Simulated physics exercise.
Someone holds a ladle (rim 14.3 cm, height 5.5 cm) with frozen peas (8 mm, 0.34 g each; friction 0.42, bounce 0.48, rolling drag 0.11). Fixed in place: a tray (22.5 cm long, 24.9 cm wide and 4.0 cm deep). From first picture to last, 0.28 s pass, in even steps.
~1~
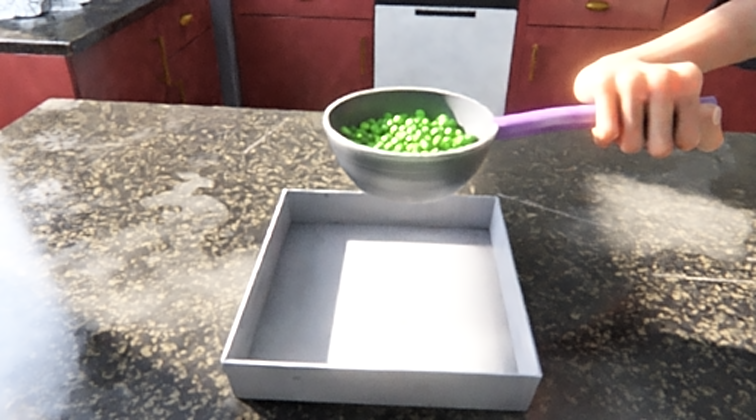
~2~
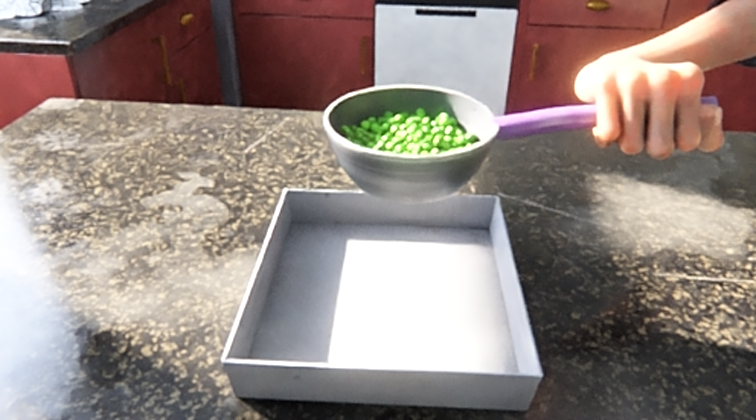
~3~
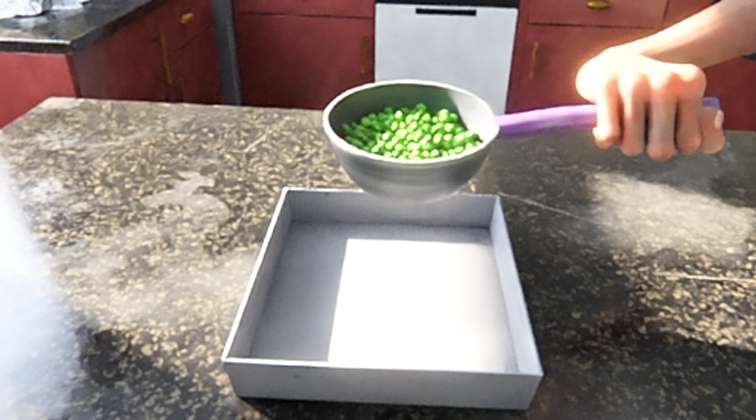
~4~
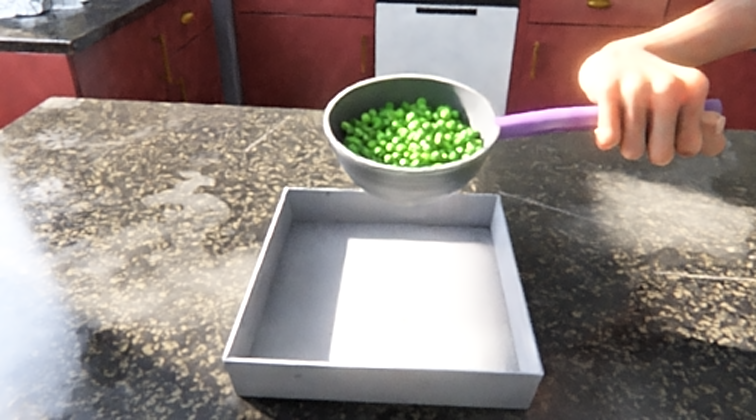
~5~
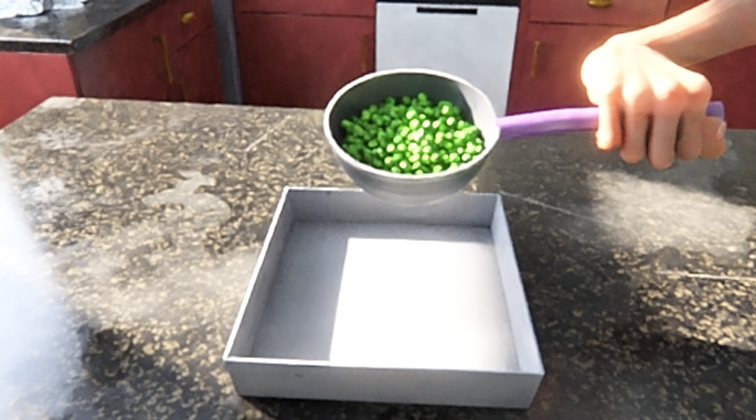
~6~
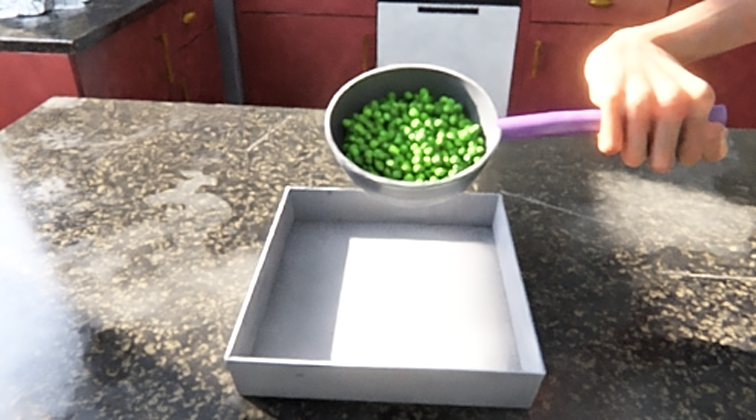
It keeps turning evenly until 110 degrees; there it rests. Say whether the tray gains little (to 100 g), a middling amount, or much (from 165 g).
Load: Much.
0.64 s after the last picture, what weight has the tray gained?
About 30 g.
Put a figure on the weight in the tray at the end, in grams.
About 200 g.
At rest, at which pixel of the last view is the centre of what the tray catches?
Near (405, 312).
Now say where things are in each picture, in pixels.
In the first frame, ladle at (408, 164); tilt 0 degrees; top of the load at (421, 120); tray at (386, 263).
In the second frame, ladle at (409, 165); tilt 1 degrees; top of the load at (422, 118).
In the third frame, ladle at (409, 170); tilt 5 degrees; low side front; top of the load at (422, 115).
In the fourth frame, ladle at (409, 177); tilt 10 degrees; low side front; top of the load at (423, 109).
In the fifth frame, ladle at (409, 184); tilt 15 degrees; low side front; top of the load at (429, 105).
In the sixth frame, ladle at (410, 190); tilt 20 degrees; low side front; top of the load at (430, 100); tray at (389, 261).
Then, 0.35 s after the last picture, tilt 53 degrees; 0 g in the tray, ladle holds 100 %.
Then, 0.64 s after the last picture, tilt 80 degrees; 28 g in the tray, ladle holds 80 %.
Then, 0.92 s after the last picture, tilt 106 degrees; 144 g in the tray, ladle holds 25 %.
Then, 1.18 s after the last picture, tilt 110 degrees; 200 g in the tray, ladle holds 0 %.
In the end, 200 g in the tray, ladle holds 0 %.
